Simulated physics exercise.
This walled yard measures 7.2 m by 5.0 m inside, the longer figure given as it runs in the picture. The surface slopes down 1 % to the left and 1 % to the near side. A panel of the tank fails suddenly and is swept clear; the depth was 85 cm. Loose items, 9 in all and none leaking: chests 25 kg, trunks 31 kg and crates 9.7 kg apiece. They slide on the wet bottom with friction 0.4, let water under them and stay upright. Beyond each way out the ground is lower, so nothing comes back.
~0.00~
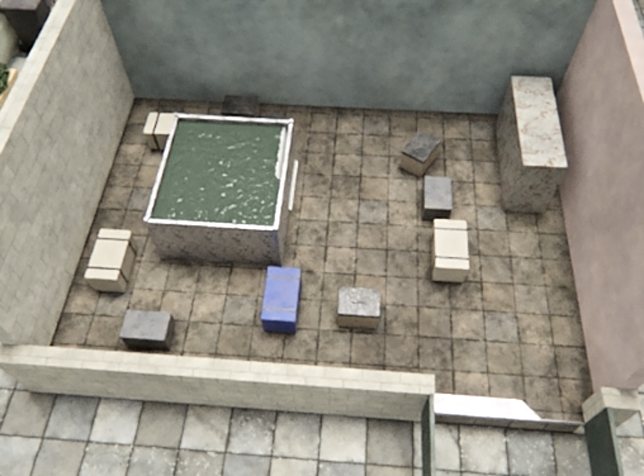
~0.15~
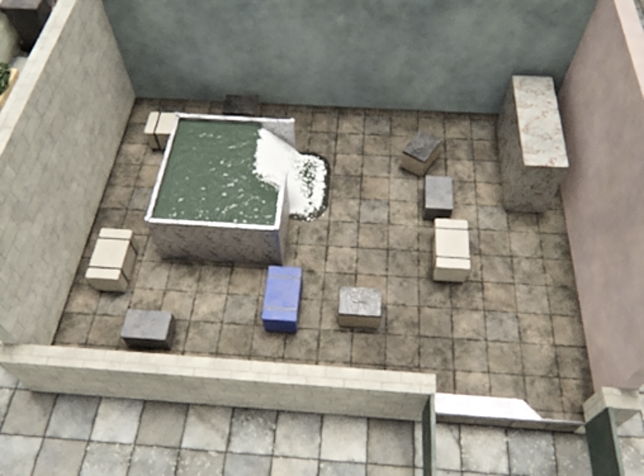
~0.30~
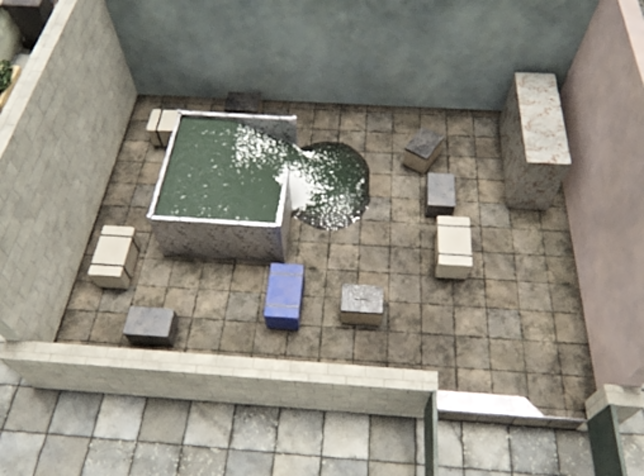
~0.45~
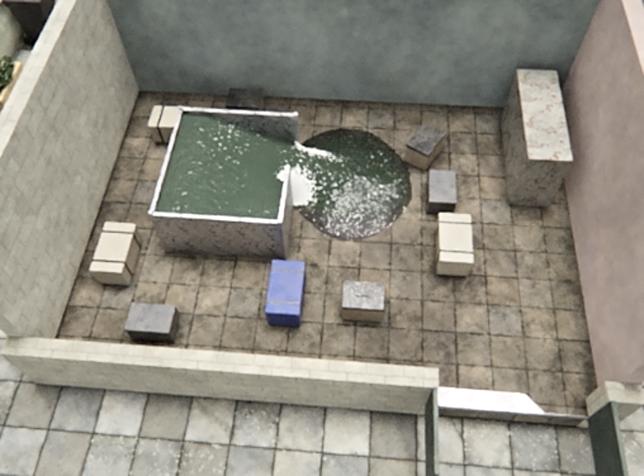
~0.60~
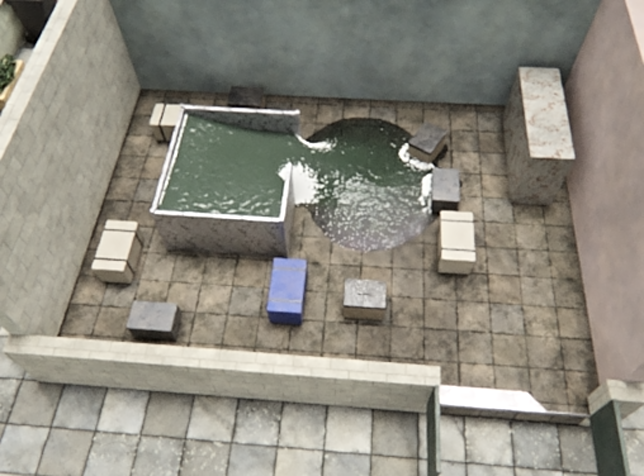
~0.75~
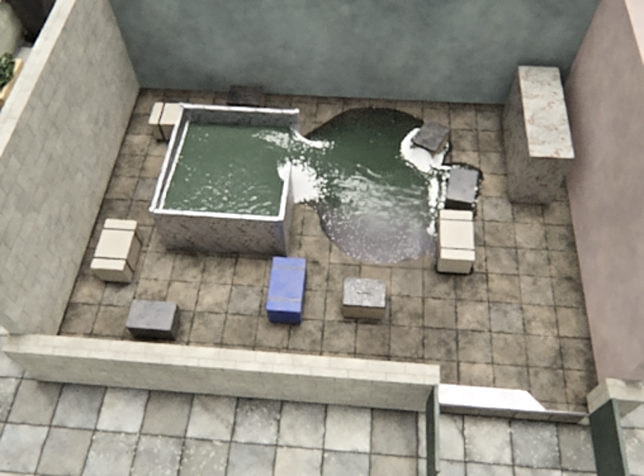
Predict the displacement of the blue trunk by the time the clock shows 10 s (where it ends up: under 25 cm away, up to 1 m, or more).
Blue trunk barely shifts.
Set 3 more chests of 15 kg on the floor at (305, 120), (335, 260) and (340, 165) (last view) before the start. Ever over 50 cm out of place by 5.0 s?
In turn: Less, short of it, more.
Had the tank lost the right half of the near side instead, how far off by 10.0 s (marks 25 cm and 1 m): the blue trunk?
In that case the blue trunk ends far away.
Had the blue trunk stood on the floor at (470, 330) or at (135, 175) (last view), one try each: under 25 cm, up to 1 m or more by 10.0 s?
In turn: It gets carried off; it barely shifts.
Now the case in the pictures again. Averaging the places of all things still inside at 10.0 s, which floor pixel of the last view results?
At about (263, 218).
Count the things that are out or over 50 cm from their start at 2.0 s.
By then 3.
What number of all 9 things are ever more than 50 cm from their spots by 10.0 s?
I count 3.
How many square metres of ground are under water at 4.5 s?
About 23 m2.
After 2.0 s the blue trunk is near (287, 283), 0.0 m from its start, aground; 0 of 9 are out; 2 afloat.
After 4.5 s the blue trunk is near (287, 283), 0.0 m from its start, aground; 2 of 9 are out; 1 afloat.
After 7.0 s the blue trunk is near (287, 283), 0.0 m from its start, aground; 2 of 9 are out; 0 afloat.
After 10.0 s the blue trunk is near (287, 283), 0.0 m from its start, aground; 2 of 9 are out; 0 afloat.
